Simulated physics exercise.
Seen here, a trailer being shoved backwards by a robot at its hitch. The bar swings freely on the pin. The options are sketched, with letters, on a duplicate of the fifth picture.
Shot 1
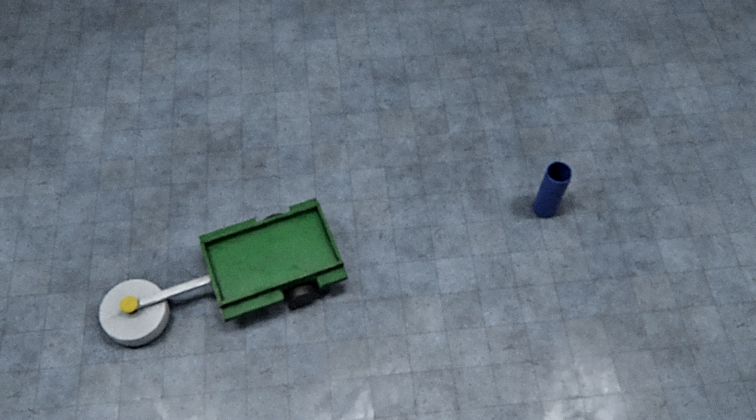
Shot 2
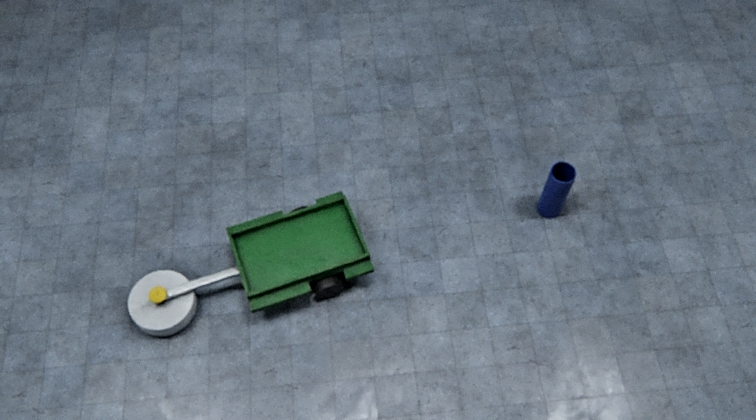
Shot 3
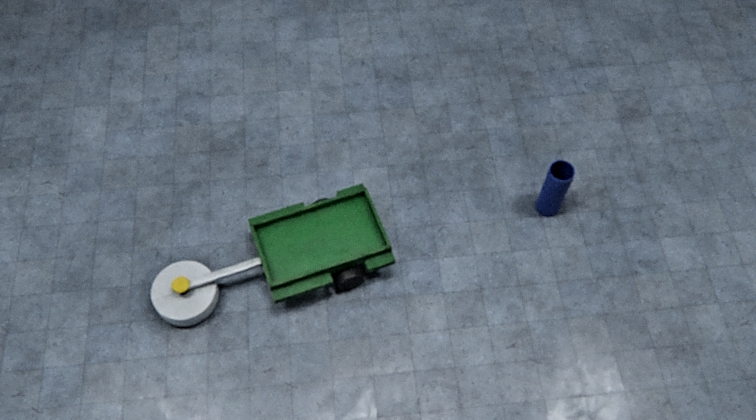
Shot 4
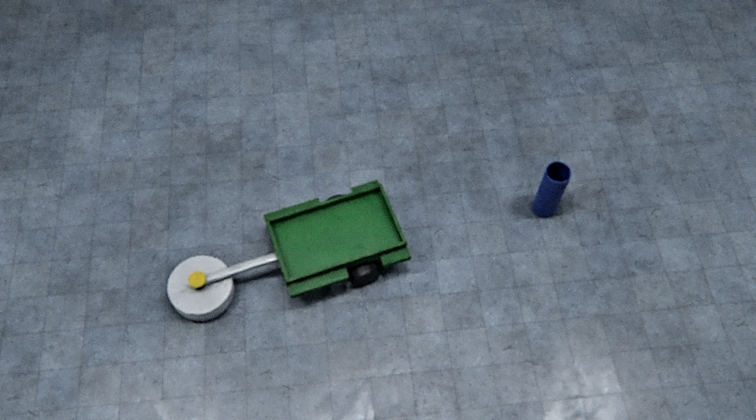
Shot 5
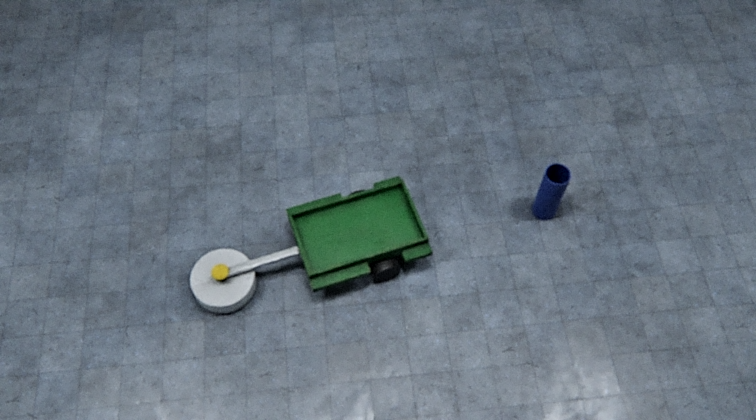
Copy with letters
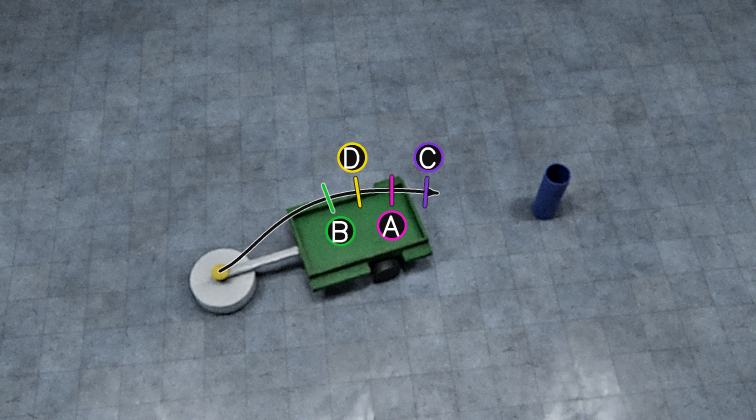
A green cart was pushed backwards across a grey tiled floor by a round white robot joined to it by a bar, moving right and slightly upward, closer to a blue post that stayed put.
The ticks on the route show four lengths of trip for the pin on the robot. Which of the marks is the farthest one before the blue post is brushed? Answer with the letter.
As far as tick B.
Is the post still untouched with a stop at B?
For that mark, yes.
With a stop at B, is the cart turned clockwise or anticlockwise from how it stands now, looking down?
Clockwise.
On the marked copy, A at (392, 190); B at (328, 198); C at (426, 192); D at (358, 192); the route from (220, 271) via (324, 199) to (437, 193).
Following B. Soon after the start, robot (260, 250), cart (396, 219).
Later, robot (295, 222), cart (432, 213).
In the end, robot (329, 207), cart (465, 213); nothing has been touched.
As for the rest, A is too far, the post has been hit; C is too far, the post has been hit; D is too far, the post has been hit.
